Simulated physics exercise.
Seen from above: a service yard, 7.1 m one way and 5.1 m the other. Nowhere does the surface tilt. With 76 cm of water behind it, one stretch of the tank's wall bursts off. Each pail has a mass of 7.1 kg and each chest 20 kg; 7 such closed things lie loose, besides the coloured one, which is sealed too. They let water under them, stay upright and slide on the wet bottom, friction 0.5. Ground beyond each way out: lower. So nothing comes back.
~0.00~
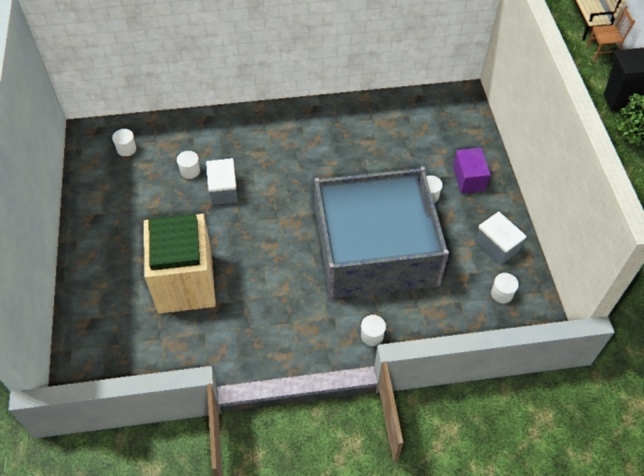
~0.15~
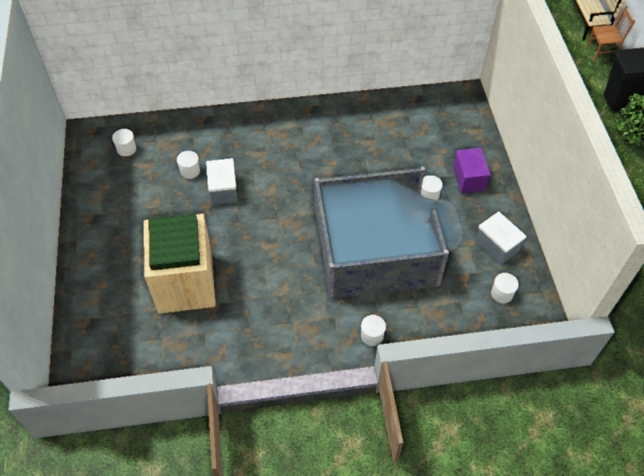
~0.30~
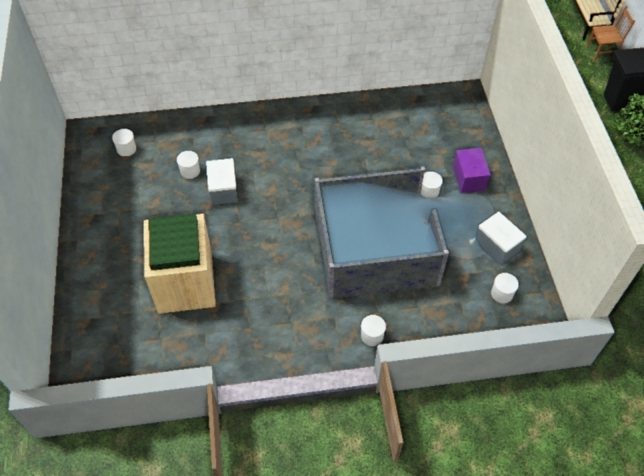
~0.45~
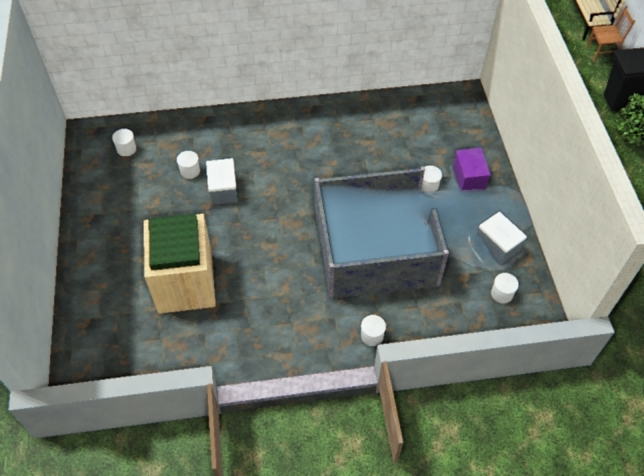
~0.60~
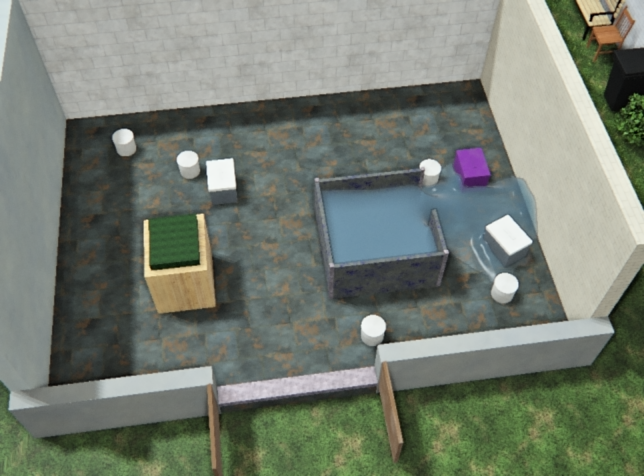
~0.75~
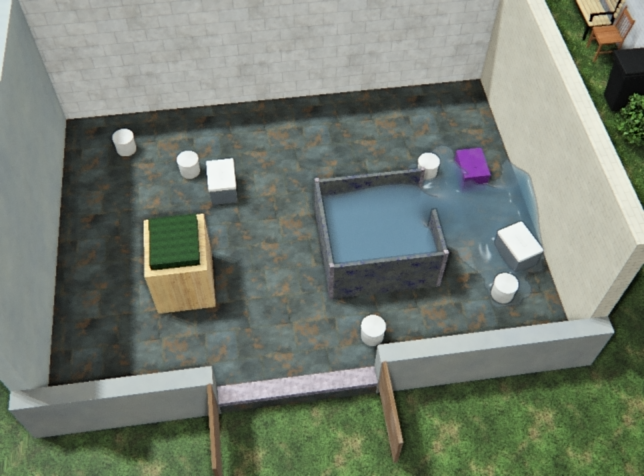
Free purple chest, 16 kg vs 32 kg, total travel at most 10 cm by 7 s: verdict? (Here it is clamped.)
Verdict: Neither.
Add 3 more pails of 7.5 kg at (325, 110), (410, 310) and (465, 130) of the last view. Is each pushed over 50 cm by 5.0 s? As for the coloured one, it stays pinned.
Results, in sequence: Exceeded / exceeded / exceeded.
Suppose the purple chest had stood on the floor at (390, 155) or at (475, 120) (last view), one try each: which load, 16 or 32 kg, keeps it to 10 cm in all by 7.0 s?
At the first place the small mass does it, and at the second nothing works.
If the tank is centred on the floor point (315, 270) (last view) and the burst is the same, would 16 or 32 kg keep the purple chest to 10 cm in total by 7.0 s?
Well, in that case even the heavier fails.
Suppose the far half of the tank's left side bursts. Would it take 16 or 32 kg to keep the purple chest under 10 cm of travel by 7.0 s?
So the lighter choice.
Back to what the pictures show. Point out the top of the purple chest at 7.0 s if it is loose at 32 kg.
Near (367, 112).
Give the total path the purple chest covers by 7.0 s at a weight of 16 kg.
I'd say roughly 600 centimetres in all.
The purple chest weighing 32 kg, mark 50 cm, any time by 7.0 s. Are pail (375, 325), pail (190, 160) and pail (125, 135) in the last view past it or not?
Result, in sequence - exceeds the limit; within the limit; within the limit.
After 1.4 s the purple chest would be 120 cm from its start with 16 kg and 105 cm from its start with 32 kg; 14 cm of water round it then.
After 3.1 s the purple chest would be 254 cm from its start with 16 kg and 177 cm from its start with 32 kg; 12 cm of water round it then.
After 4.9 s the purple chest would be 342 cm from its start with 16 kg and 191 cm from its start with 32 kg; 6 cm of water round it then.
After 7.0 s the purple chest would be 356 cm from its start with 16 kg and 191 cm from its start with 32 kg; 5 cm of water round it then.
